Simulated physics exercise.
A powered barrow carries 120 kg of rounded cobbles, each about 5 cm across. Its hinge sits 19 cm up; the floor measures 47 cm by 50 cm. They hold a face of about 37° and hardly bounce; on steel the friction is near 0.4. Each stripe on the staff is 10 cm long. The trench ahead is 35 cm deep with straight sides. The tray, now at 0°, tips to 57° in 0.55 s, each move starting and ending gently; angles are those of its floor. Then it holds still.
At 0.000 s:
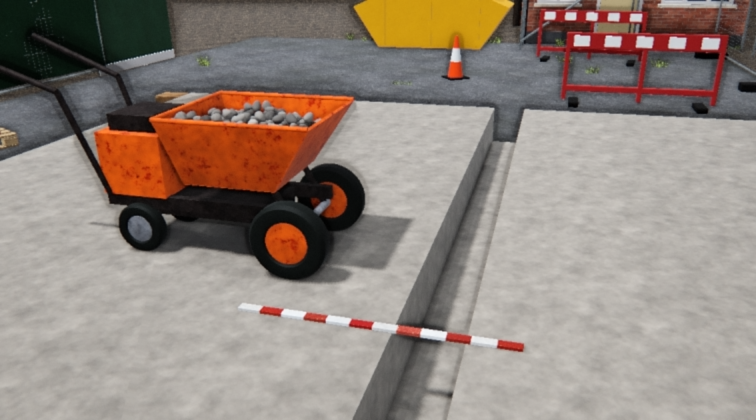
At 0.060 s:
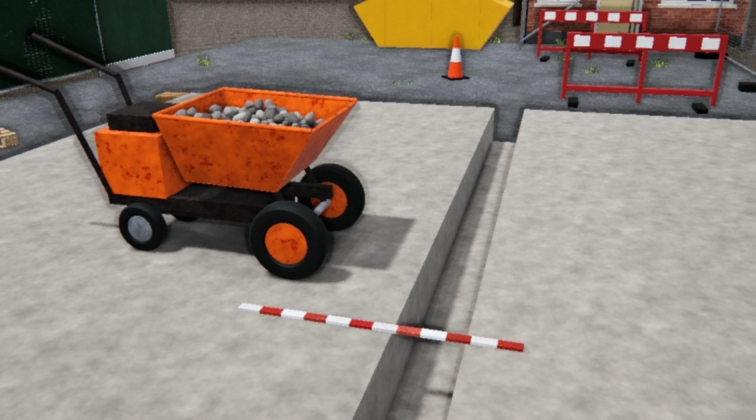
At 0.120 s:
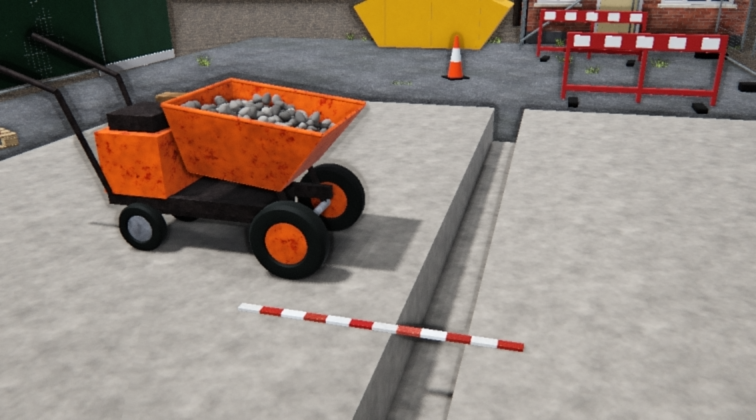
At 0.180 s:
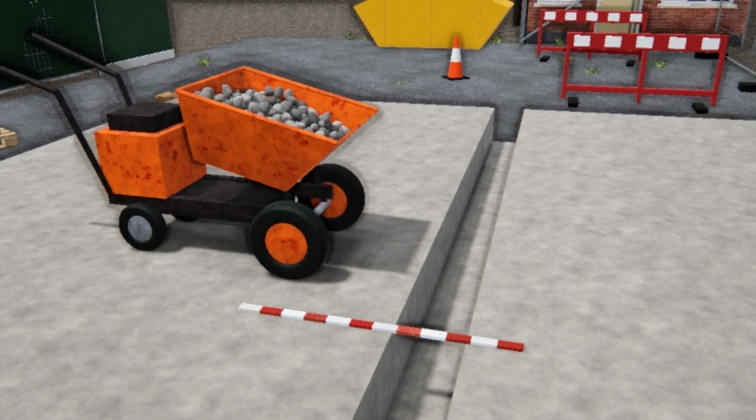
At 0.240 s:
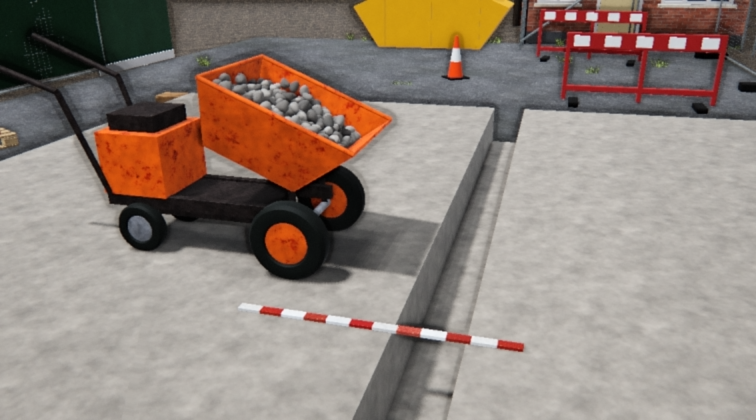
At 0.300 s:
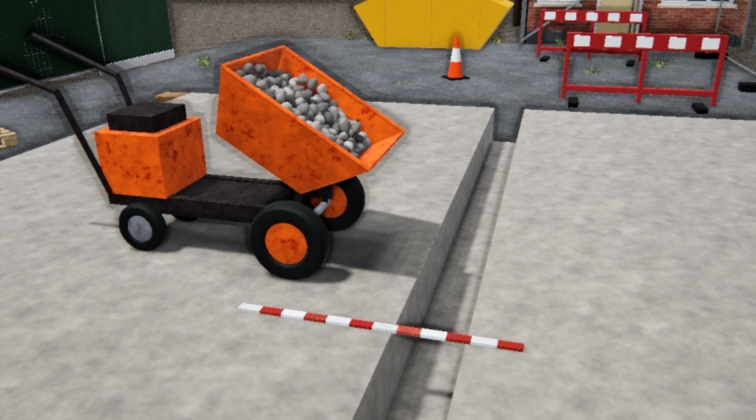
An orange powered barrow stands still while its tray of grey cobbles tilts steadily rightward.
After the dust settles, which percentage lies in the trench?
Roughly 30 per cent ends in the trench.
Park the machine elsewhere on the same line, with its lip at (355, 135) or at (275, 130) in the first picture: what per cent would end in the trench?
About 10 and 40 per cent.
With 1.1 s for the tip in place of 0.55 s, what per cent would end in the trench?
In that case some 35 per cent.
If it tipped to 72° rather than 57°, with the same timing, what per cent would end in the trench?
In that case some 60 per cent.
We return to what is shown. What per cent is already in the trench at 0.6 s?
About 5 per cent by then.
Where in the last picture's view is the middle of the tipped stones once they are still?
Around (475, 321).
After 0.4 s the floor is at 48°; 100 % in the tray; the foremost stones are at (370, 170).
After 0.6 s the floor is at 57°; 94 % in the tray, 1 % short of the trench, 5 % in the trench; the foremost stones are at (452, 218).
After 1.0 s the floor is at 57°; 58 % in the tray, 20 % in the trench, 22 % past the trench; the foremost stones are at (598, 289).
After 3.0 s the floor is at 57°; 47 % in the tray, 30 % in the trench, 23 % past the trench; the foremost stones are past the picture's edge.
